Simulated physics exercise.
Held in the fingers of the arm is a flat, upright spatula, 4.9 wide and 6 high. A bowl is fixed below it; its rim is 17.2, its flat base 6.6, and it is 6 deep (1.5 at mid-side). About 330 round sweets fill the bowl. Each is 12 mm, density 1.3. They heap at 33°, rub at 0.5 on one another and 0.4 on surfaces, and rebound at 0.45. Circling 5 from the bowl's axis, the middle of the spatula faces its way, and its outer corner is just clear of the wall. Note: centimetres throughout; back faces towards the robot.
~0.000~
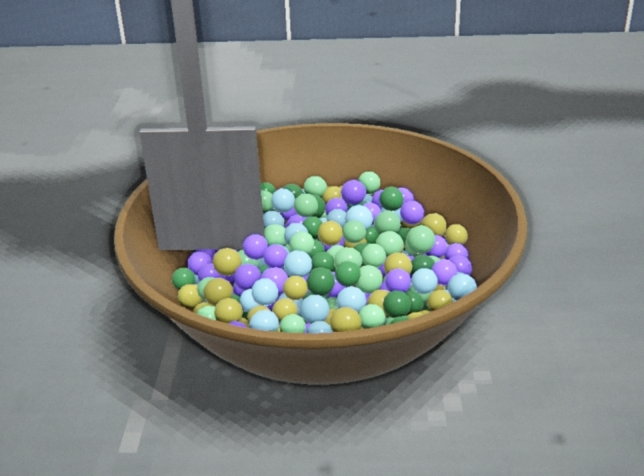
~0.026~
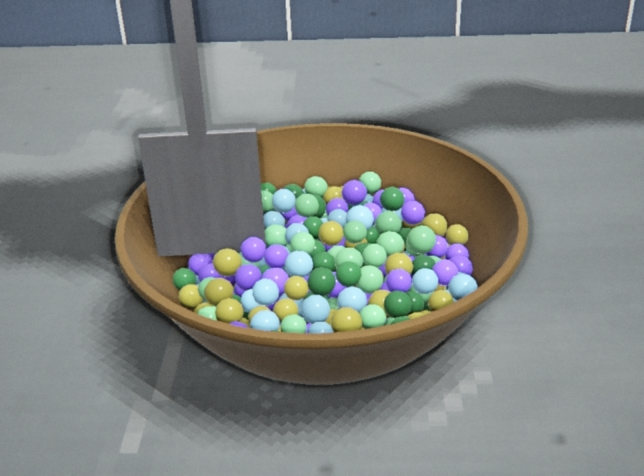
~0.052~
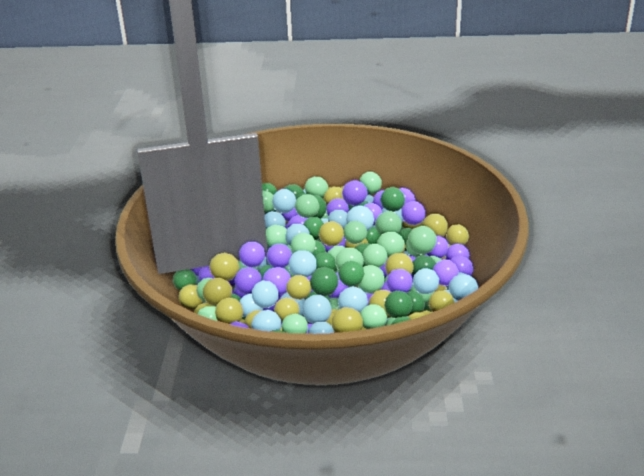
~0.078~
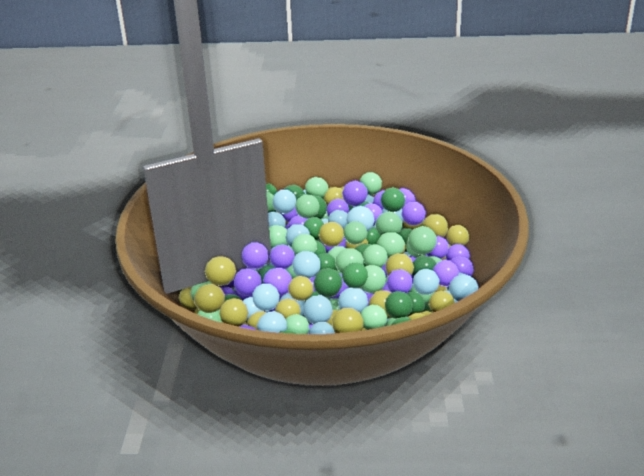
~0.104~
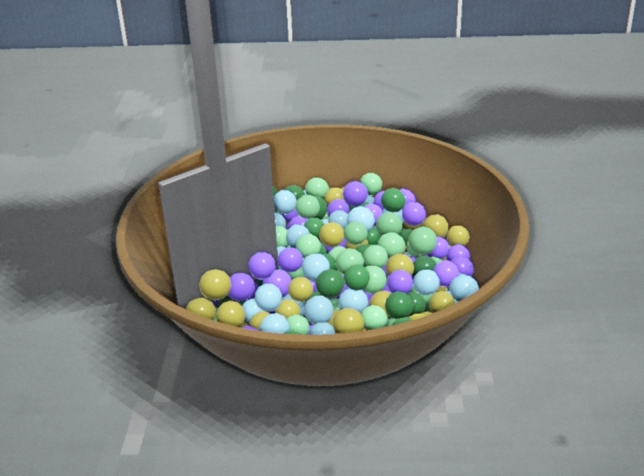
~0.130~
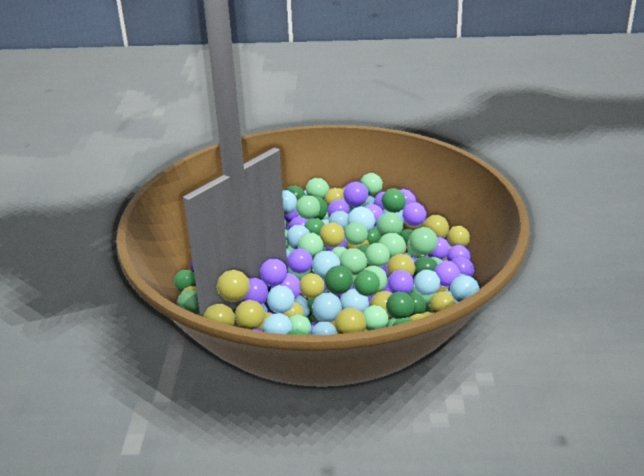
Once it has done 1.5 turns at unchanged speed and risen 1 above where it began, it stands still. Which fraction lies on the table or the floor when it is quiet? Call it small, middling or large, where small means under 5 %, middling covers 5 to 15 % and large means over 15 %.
I would call it middling.
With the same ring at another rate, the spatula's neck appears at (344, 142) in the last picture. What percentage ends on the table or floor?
About 20 %.
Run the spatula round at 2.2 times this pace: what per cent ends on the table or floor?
That gives about 20 percent.
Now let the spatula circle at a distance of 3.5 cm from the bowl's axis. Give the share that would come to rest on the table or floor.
Near 20 percent.
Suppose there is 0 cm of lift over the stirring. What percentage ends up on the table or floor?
15 %.
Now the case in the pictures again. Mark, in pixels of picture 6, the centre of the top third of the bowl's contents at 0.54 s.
About (320, 211).
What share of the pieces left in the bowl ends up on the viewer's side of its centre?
About 50 per cent.
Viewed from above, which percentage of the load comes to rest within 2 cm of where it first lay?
Roughly 70 percent of the load.
After 0.54 s, 243° round, highest piece 8 above the table; 315 in the bowl, 4 on the table or floor, 9 in flight or on the tool.
After 0.95 s, 75° round, highest piece 7 above the table; 296 in the bowl, 29 on the table or floor, 3 in flight or on the tool.
After 1.35 s, 180° round, highest piece 5 above the table; 295 in the bowl, 33 on the table or floor.
After 2.05 s, 180° round, highest piece 5 above the table; 295 in the bowl, 33 on the table or floor.
At rest, 295 in the bowl, 33 on the table or floor. That is 10 % on the table or floor.
